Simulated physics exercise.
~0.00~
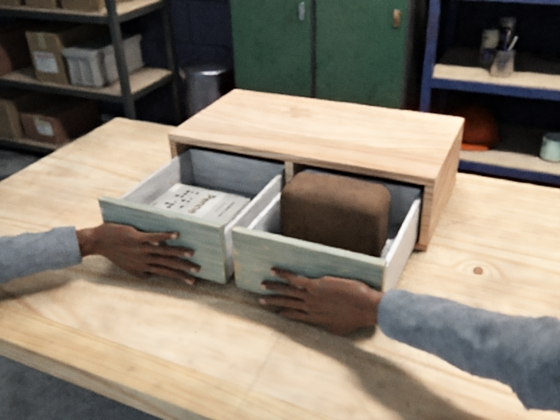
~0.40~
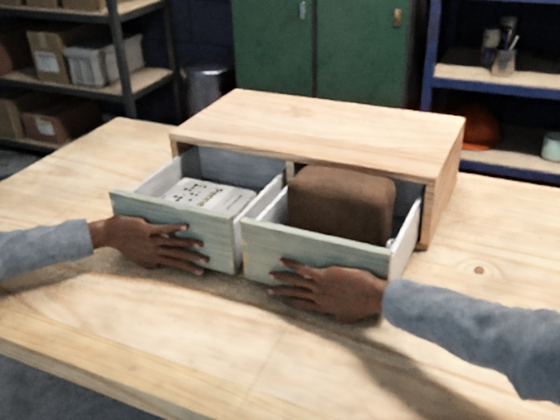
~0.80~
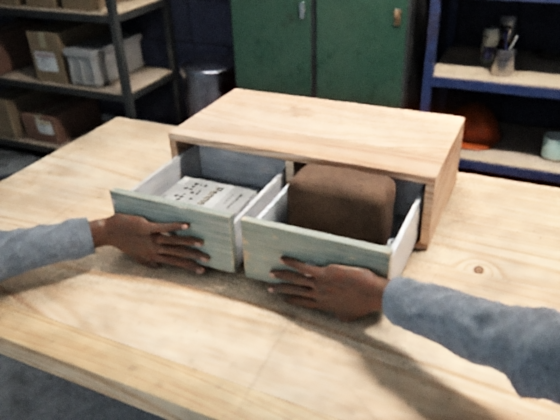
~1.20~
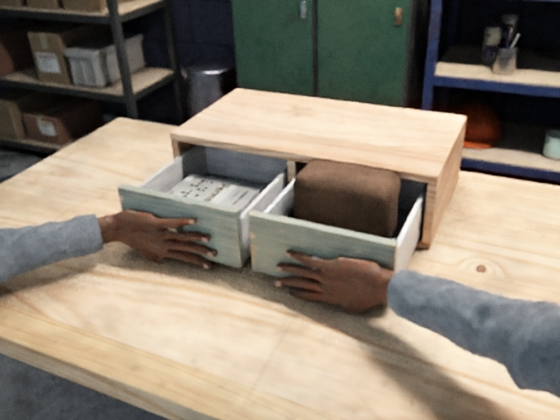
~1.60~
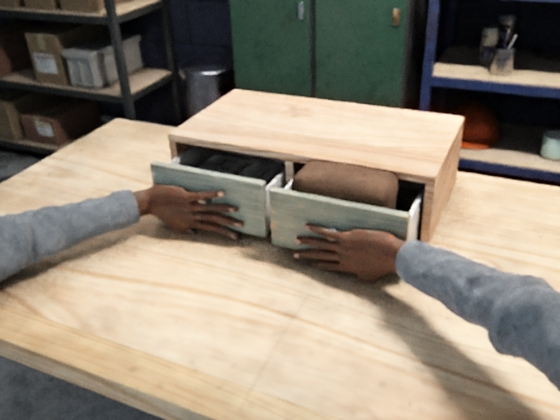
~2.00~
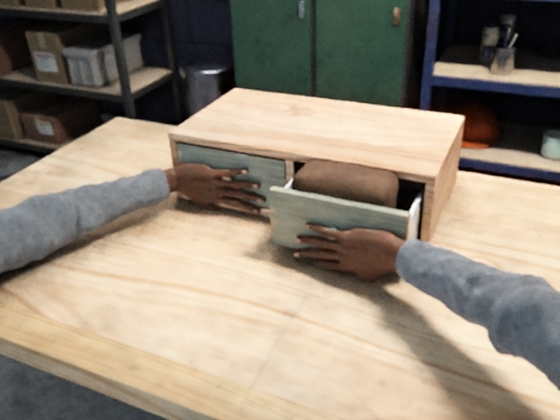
Two open drawers in a low wooden cabinet, the left holding a white packet and the right a brown loaf-like block, slid inward as two hands pushed them; the left one closed completely, while the right stopped partway and stayed ajar.
